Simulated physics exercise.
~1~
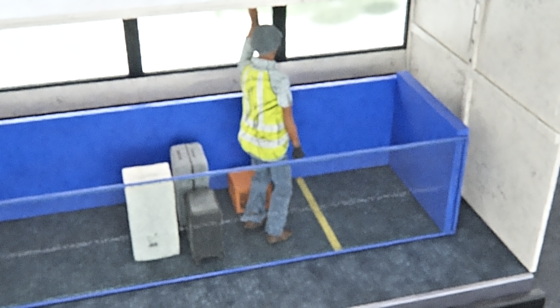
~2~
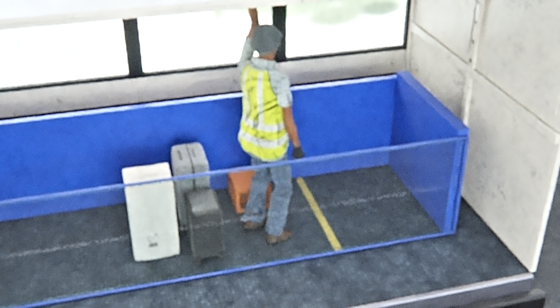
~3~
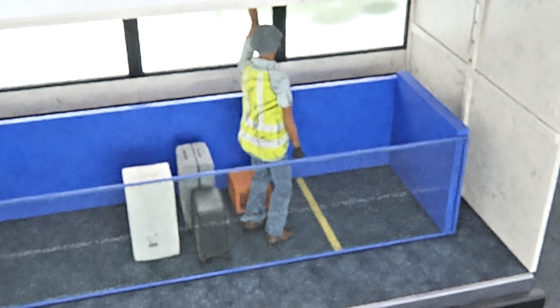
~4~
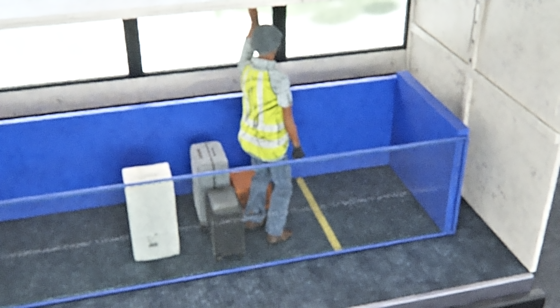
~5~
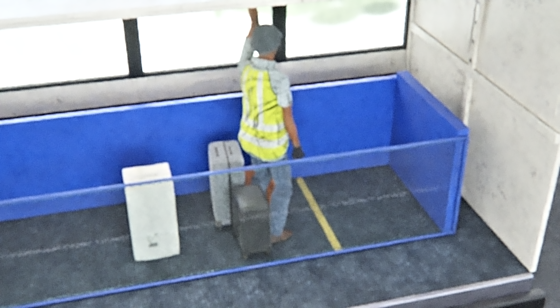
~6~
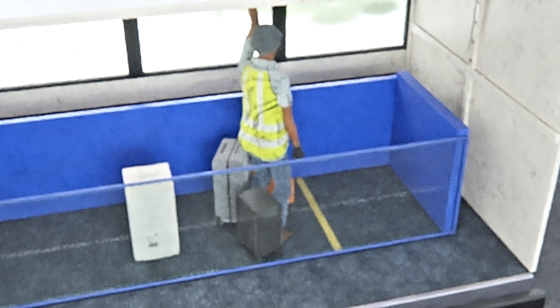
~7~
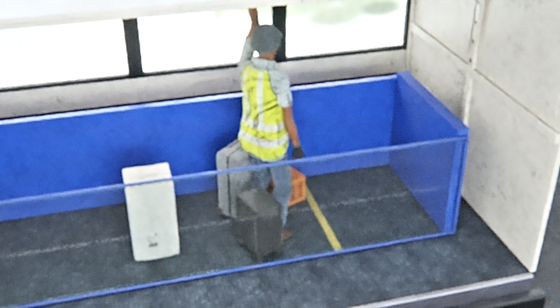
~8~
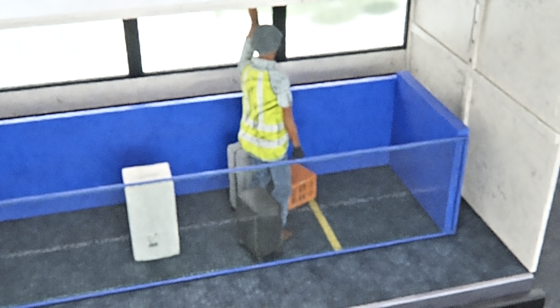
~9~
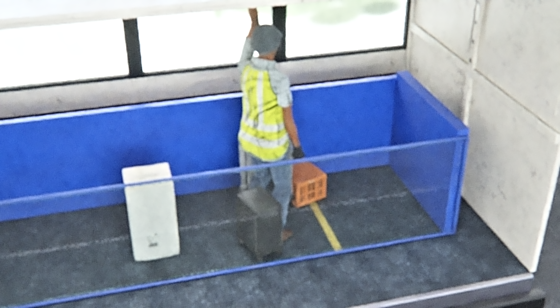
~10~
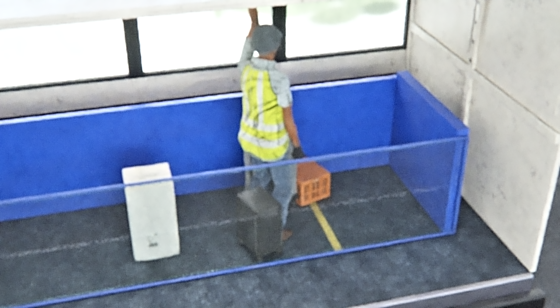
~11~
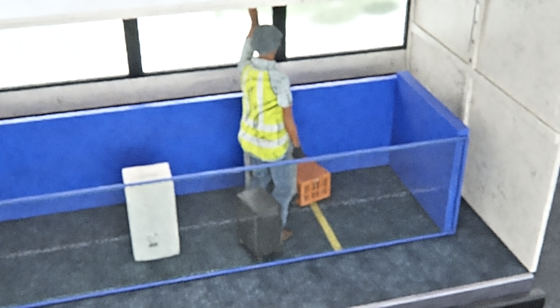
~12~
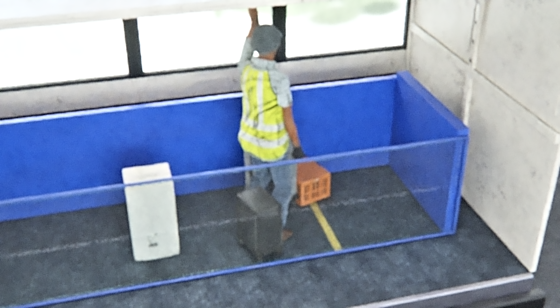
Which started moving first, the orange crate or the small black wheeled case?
The small black wheeled case started moving first, and the orange crate only began to slide to the right after that.
